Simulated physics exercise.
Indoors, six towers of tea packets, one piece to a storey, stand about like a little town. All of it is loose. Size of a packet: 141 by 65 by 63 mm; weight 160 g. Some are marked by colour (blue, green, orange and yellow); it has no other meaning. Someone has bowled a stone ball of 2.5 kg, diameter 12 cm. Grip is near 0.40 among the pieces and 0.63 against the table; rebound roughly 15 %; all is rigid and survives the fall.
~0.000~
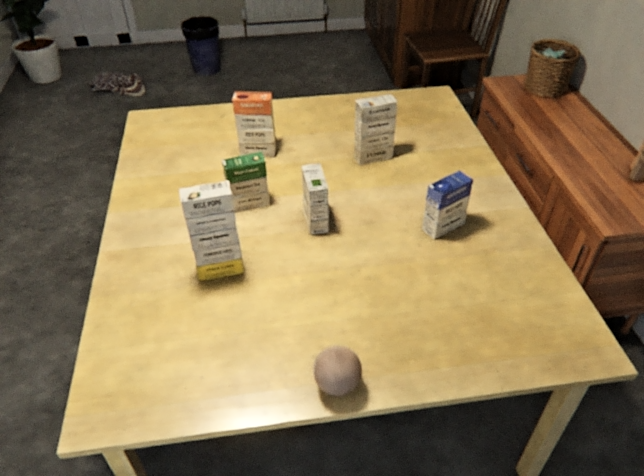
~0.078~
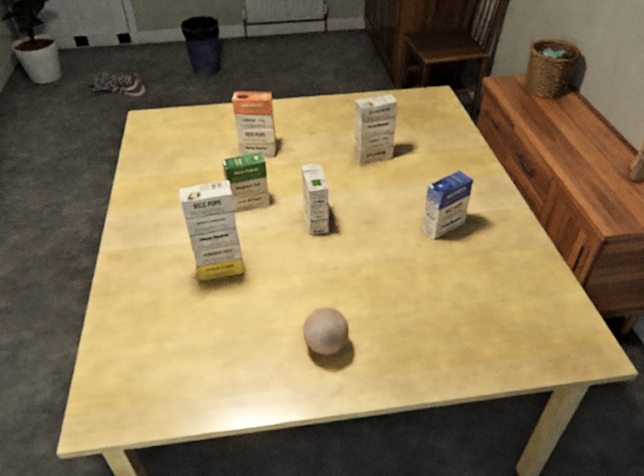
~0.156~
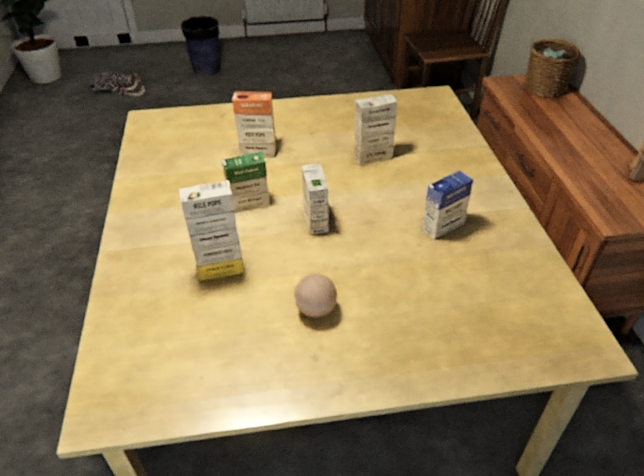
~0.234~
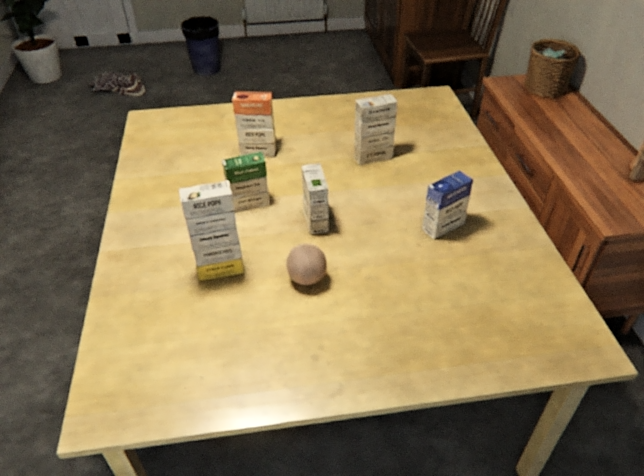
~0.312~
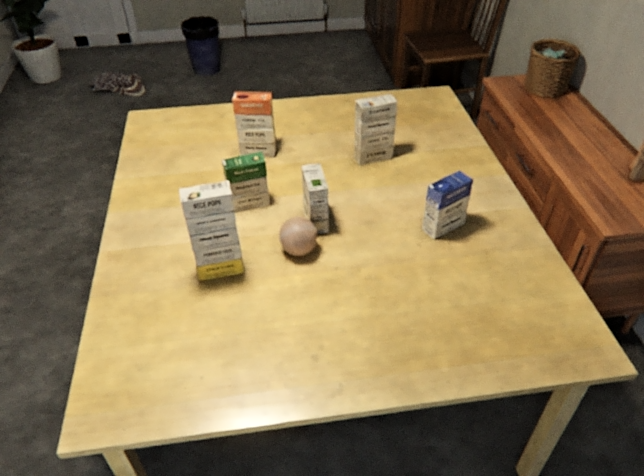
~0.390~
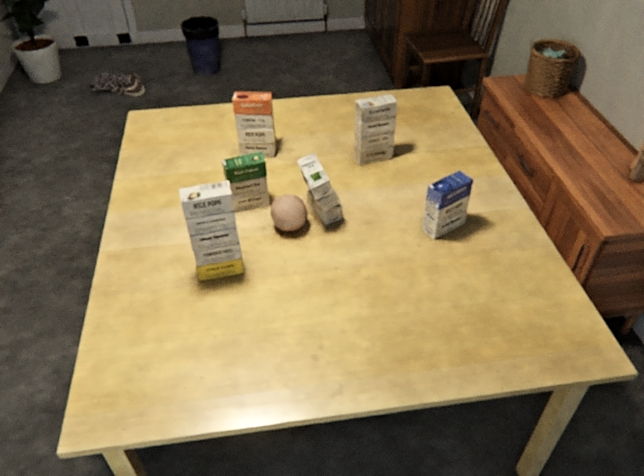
At the start, six box-like stacks stand on a pale wooden table, with a stone ball near its front edge. The ball rolls away from the viewer and slightly left, passing right of the tall yellow-based stack. It then strikes the slim middle stack, which leans, still upright.
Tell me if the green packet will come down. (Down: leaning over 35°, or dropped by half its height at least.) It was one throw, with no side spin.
The green packet comes down.
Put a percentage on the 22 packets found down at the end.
Near 25 per cent.
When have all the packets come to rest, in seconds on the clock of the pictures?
Near 1.5 s.
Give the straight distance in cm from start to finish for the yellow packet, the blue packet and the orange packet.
Yellow 0, blue 0, orange 20.
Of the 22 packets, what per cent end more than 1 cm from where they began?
It is 45 per cent.
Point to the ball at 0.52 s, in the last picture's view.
Near (278, 181).
After 0.52 s, ball still moving; 1 of the 22 packets down; green packet leaning 16°.
After 0.76 s, ball still moving; 3 of the 22 packets down; green packet leaning 55°, 9 cm lower; orange packet leaning 18°.
After 1.08 s, ball still moving; 6 of the 22 packets down; green packet on its side; orange packet on its side.
At rest (1.7 s), ball rolling away; 6 of the 22 packets down; green packet on its side; orange packet on its side; blue packet unmoved. As the last picture would show them, middles, green packet near (255, 203), orange packet near (250, 157).
